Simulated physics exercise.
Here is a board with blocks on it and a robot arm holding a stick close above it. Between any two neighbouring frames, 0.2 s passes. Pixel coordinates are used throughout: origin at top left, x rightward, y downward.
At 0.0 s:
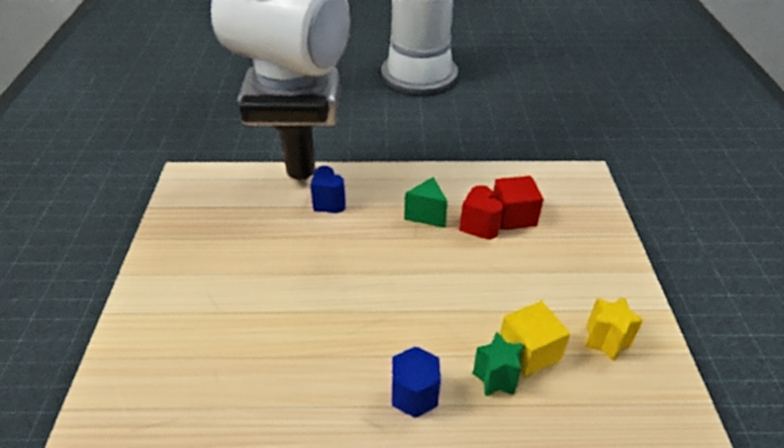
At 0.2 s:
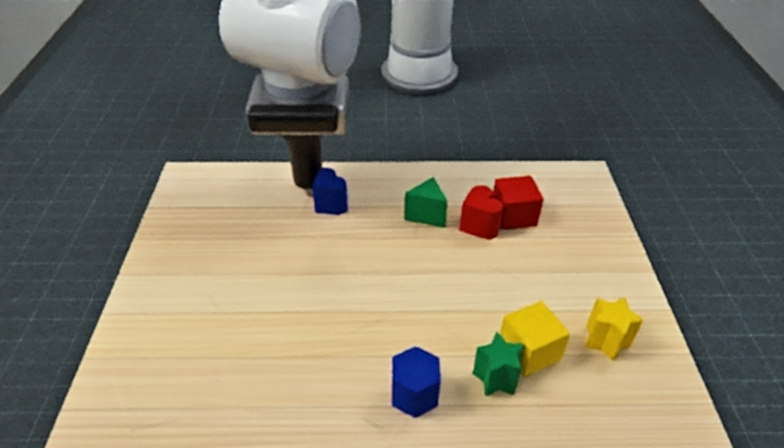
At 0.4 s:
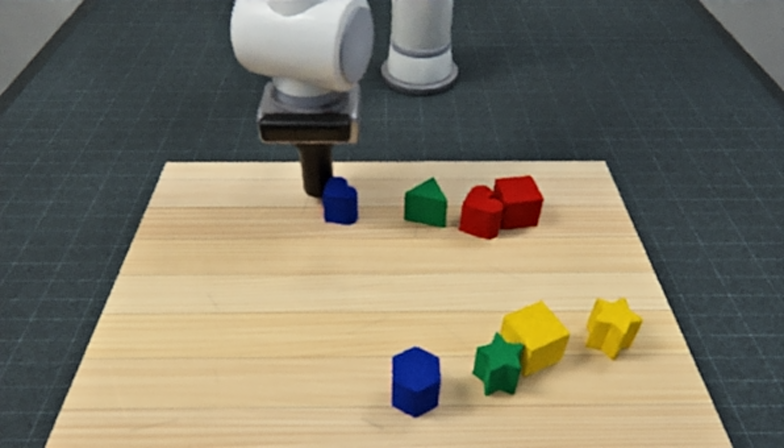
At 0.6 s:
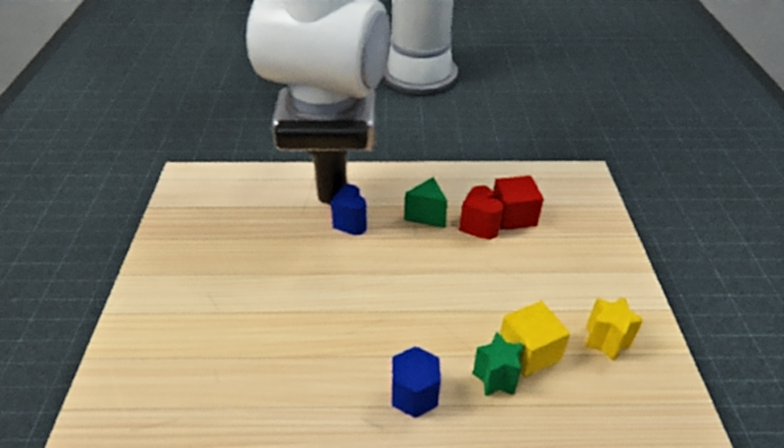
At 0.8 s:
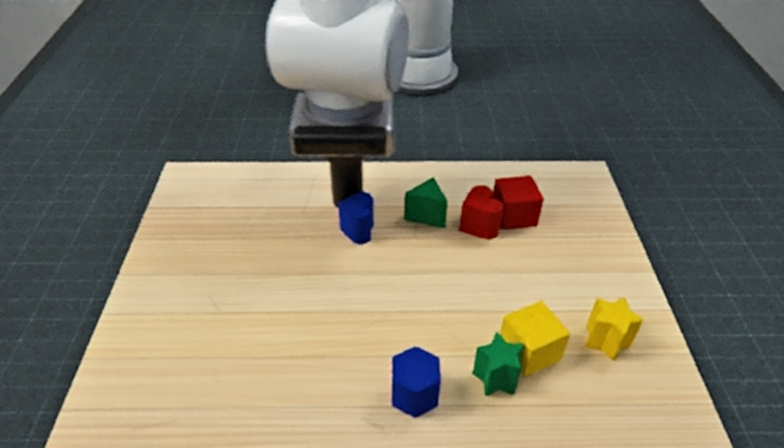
On a wooden board, a robot arm with a dark stick nudging a small blue block slightly rightward and toward the viewer.
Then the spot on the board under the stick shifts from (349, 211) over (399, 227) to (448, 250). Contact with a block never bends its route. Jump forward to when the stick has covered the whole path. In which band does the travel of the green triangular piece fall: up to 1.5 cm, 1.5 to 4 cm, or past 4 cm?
Its displacement is between 1.5 and 4 cm.
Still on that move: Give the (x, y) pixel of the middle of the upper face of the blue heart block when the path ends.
Somewhere near (371, 214).
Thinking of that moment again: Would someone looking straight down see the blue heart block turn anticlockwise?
No.
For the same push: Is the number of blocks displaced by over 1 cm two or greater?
The answer is yes.
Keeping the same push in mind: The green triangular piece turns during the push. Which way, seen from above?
It turns round anticlockwise.
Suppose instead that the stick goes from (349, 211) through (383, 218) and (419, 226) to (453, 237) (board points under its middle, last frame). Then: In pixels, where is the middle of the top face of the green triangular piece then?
I'd say the green triangular piece ends with its top centre at (462, 188).
What follows on the original path. One third of the way, stick at (383, 212); blue heart block at (371, 214), turned 65° clockwise.
Two thirds of the way, stick at (418, 224); blue heart block at (371, 214), turned 65° clockwise; green triangular piece at (448, 188), turned 40° anticlockwise.
At the end, stick at (449, 241); blue heart block at (371, 214), turned 65° clockwise; green triangular piece at (451, 189), turned 60° anticlockwise; red heart block still.
